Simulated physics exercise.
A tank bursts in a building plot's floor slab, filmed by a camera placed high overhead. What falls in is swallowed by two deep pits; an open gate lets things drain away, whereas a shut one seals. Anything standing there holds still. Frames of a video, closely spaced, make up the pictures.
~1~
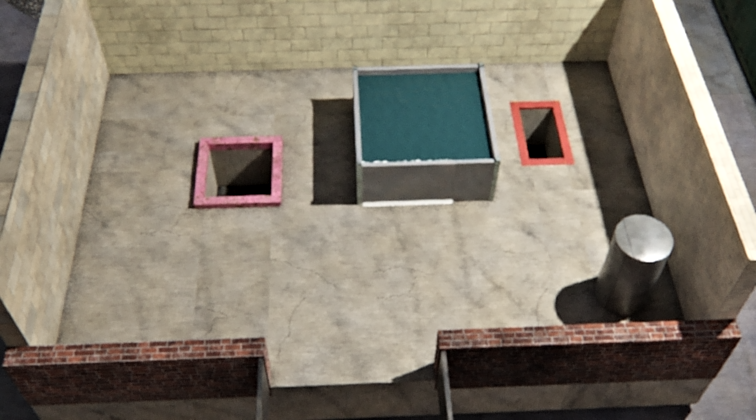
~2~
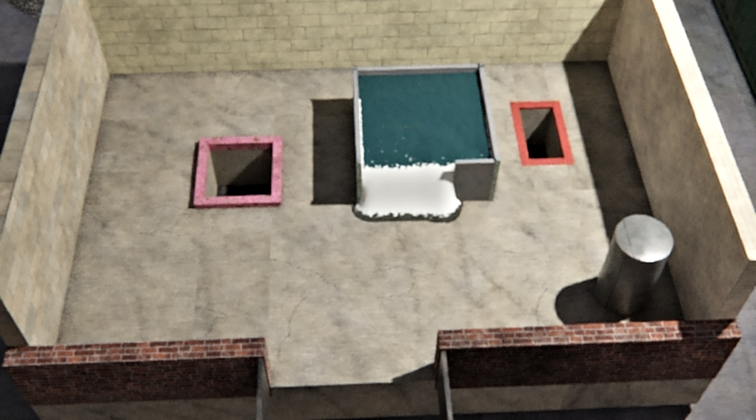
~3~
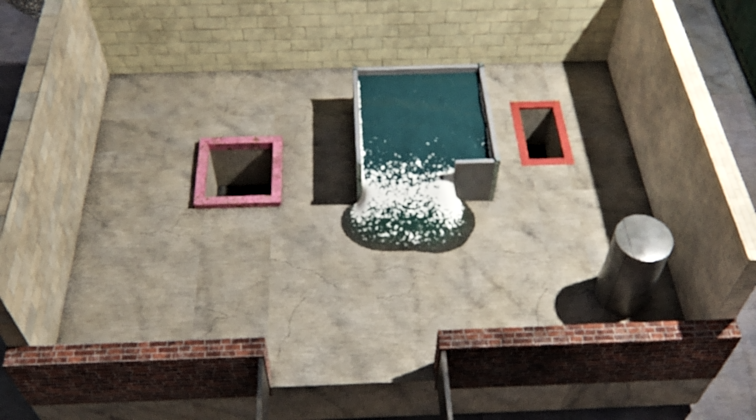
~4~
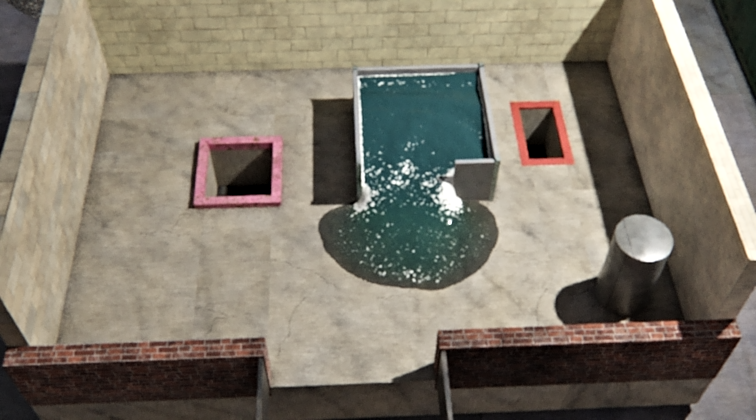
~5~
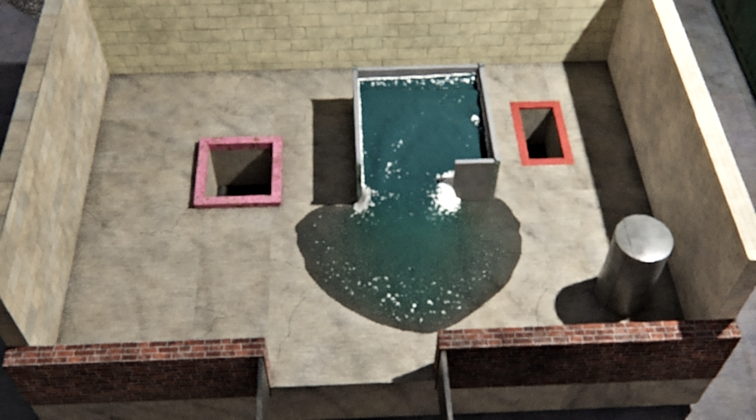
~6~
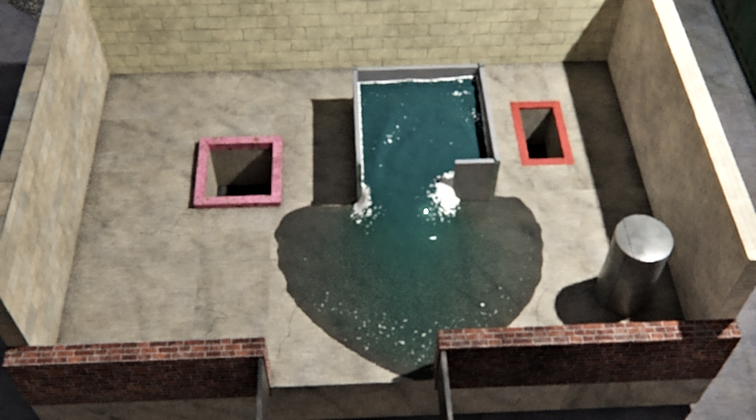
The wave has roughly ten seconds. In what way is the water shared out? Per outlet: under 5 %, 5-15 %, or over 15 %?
The gate will take beyond fifteen per cent; the pink pit will take below five per cent; the red pit will take at least five but at most fifteen per cent.
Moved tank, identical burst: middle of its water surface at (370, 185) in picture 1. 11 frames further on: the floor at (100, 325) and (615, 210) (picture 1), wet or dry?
Result, points in order: Inundated; unwetted.
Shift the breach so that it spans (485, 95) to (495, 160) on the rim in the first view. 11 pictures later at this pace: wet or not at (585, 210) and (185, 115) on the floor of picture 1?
In order: Swamped and spared.
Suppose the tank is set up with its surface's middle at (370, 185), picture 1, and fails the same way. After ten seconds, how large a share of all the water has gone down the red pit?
Result, red pit: 0 percent after ten seconds.
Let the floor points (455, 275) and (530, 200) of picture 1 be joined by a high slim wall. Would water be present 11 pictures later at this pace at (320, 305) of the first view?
There: Awash.
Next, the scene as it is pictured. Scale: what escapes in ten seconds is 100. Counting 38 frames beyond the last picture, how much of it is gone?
Roughly 80 %.
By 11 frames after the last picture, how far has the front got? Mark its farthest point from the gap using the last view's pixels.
My estimate: Roughly (82, 375).
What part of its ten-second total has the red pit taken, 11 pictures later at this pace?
My estimate: Close to 0 per cent.
A moment on, water covers 30 % of the floor; the gate 7 %, the pink pit 0 %, the red pit 0 %.
Next, water covers 35 % of the floor; the gate 19 %, the pink pit 0 %, the red pit 0 %.
Then, water covers 45 % of the floor; the gate 30 %, the pink pit 0 %, the red pit 0 %.
Later, water covers 75 % of the floor; the gate 41 %, the pink pit 0 %, the red pit 2 %.
In the end, water covers 90 % of the floor; the gate 47 %, the pink pit 0 %, the red pit 7 %.
